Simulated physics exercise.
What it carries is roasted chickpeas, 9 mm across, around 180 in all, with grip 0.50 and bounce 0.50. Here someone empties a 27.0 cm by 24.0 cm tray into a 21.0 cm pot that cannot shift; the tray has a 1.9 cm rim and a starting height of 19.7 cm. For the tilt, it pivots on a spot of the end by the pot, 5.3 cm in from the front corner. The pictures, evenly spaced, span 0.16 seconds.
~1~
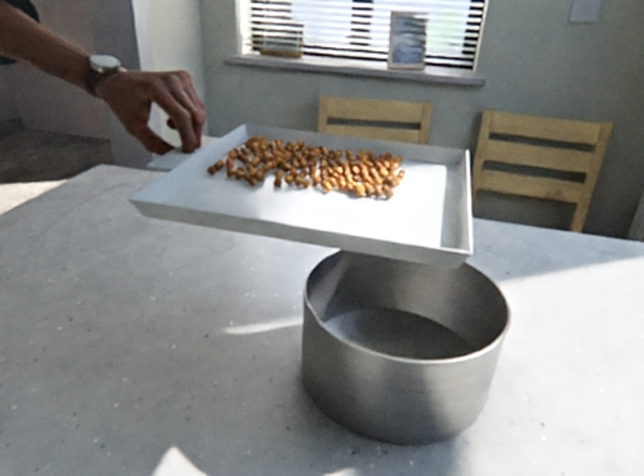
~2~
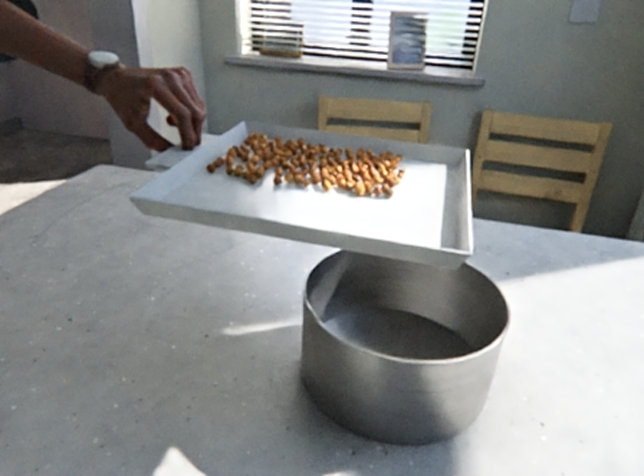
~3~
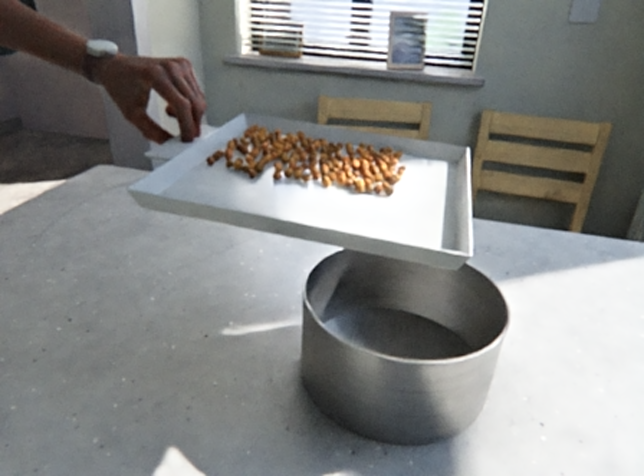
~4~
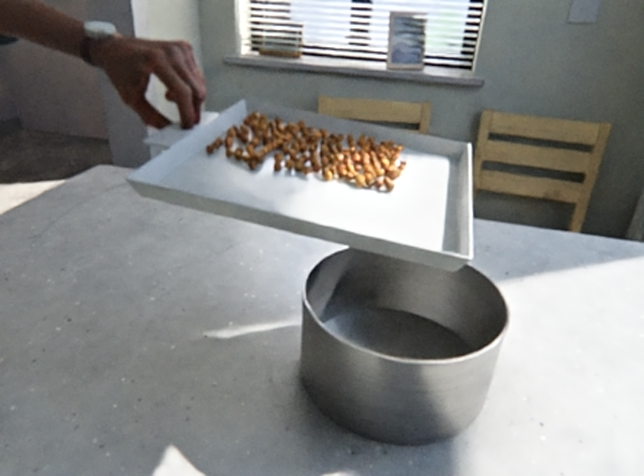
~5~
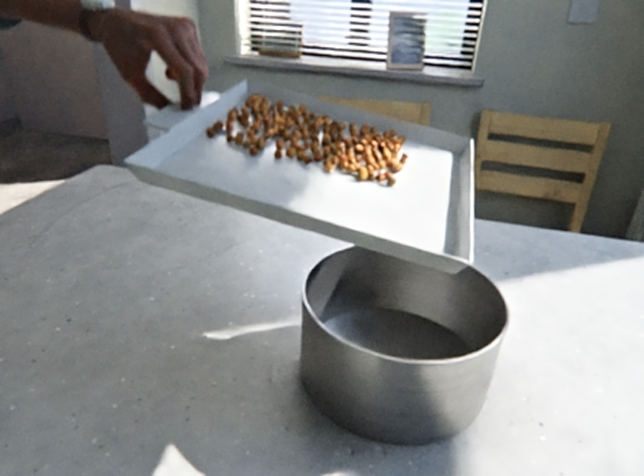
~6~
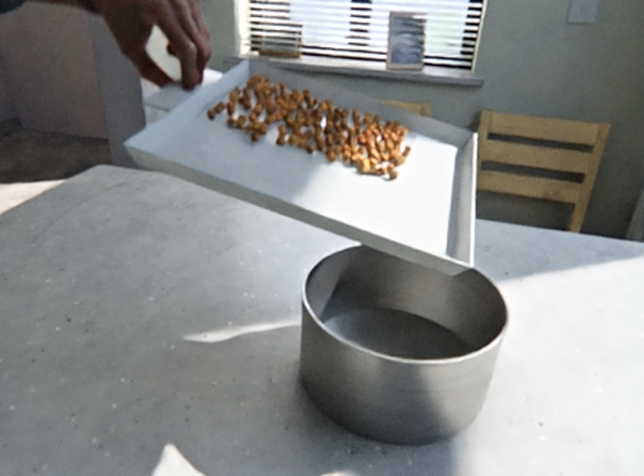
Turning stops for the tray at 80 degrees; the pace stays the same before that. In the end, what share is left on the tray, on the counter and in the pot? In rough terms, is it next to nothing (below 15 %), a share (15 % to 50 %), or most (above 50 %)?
Tray: A small number, counter: The majority, pot: A small number.
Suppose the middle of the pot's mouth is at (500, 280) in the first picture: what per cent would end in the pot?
With the pot there, close to 10 per cent.
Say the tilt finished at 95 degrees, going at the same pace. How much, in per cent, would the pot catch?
Roughly 5 %.
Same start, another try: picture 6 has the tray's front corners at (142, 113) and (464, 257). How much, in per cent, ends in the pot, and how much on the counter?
Pot 10; counter 90.
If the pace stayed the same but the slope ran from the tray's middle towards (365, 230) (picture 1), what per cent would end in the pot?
The share would be about 10 percent.
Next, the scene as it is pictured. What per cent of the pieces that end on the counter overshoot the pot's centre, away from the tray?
About 100 per cent.
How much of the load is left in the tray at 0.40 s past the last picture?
Estimate: About 95 percent.
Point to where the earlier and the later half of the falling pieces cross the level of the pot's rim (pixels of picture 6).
First half close to (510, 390), second half close to (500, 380).
Then, 0.24 s after the last picture, tilt 47 degrees; the tray holds 100 %, the pot 0 %.
Then, 0.40 s after the last picture, tilt 70 degrees; the tray holds 95 %, the pot 0 %.
Then, 0.68 s after the last picture, tilt 80 degrees; the tray holds 5 %, the pot 5 %.
In the end, tray 0 %, counter 95 %, pot 5 %.
